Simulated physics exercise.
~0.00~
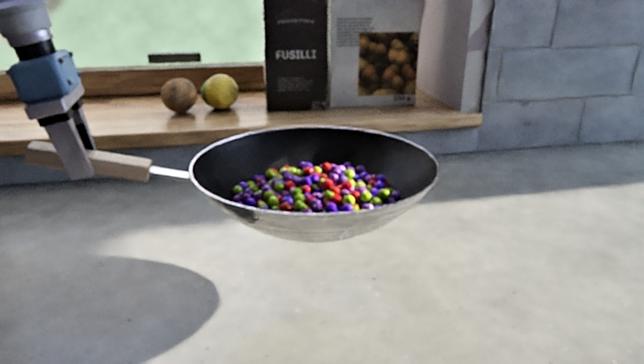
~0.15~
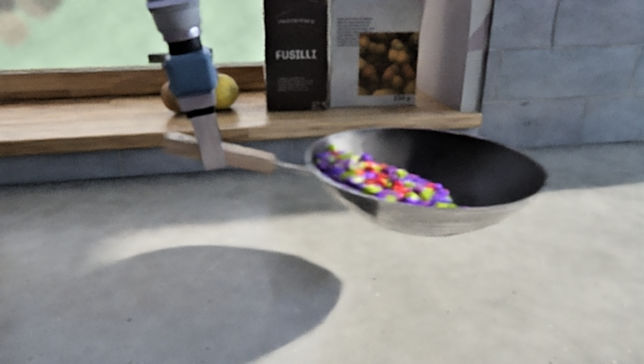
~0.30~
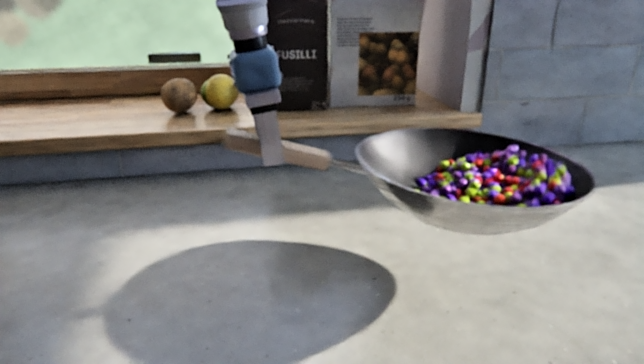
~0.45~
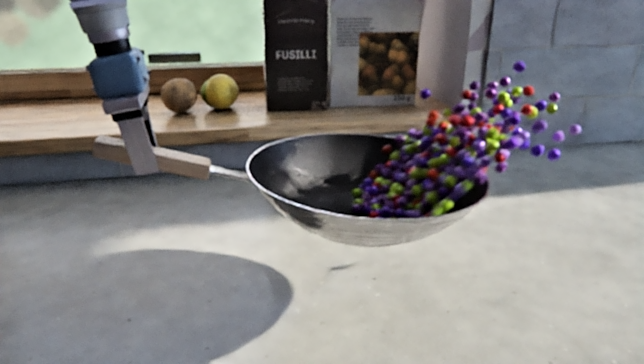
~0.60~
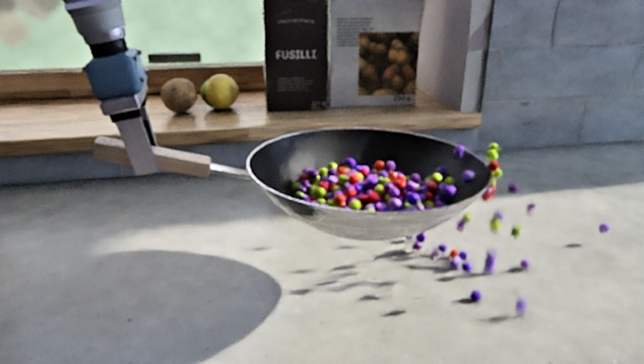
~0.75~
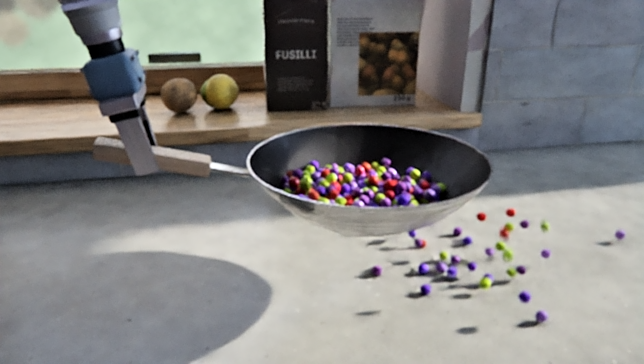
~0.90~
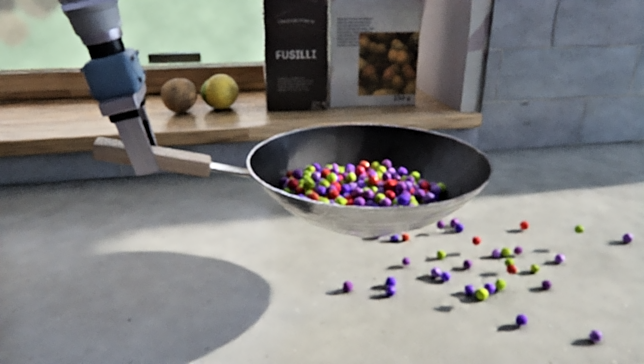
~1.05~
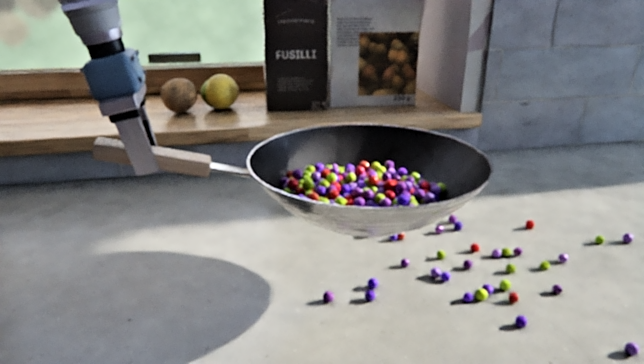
At the start, a gripper holds a wok by its wooden handle above a grey counter, with a heap of small round sweets in purple, green and red inside. The gripper sweeps the wok to the right, and the sweets first bunch up on the side nearest the handle. As the wok jerks back to the left, they surge over the far rim in a spray. Most settle back inside, while some drop onto the counter, bounce and roll apart. Finally the wok hangs still and level, still well filled, with a scattering of sweets lying below and to the right.
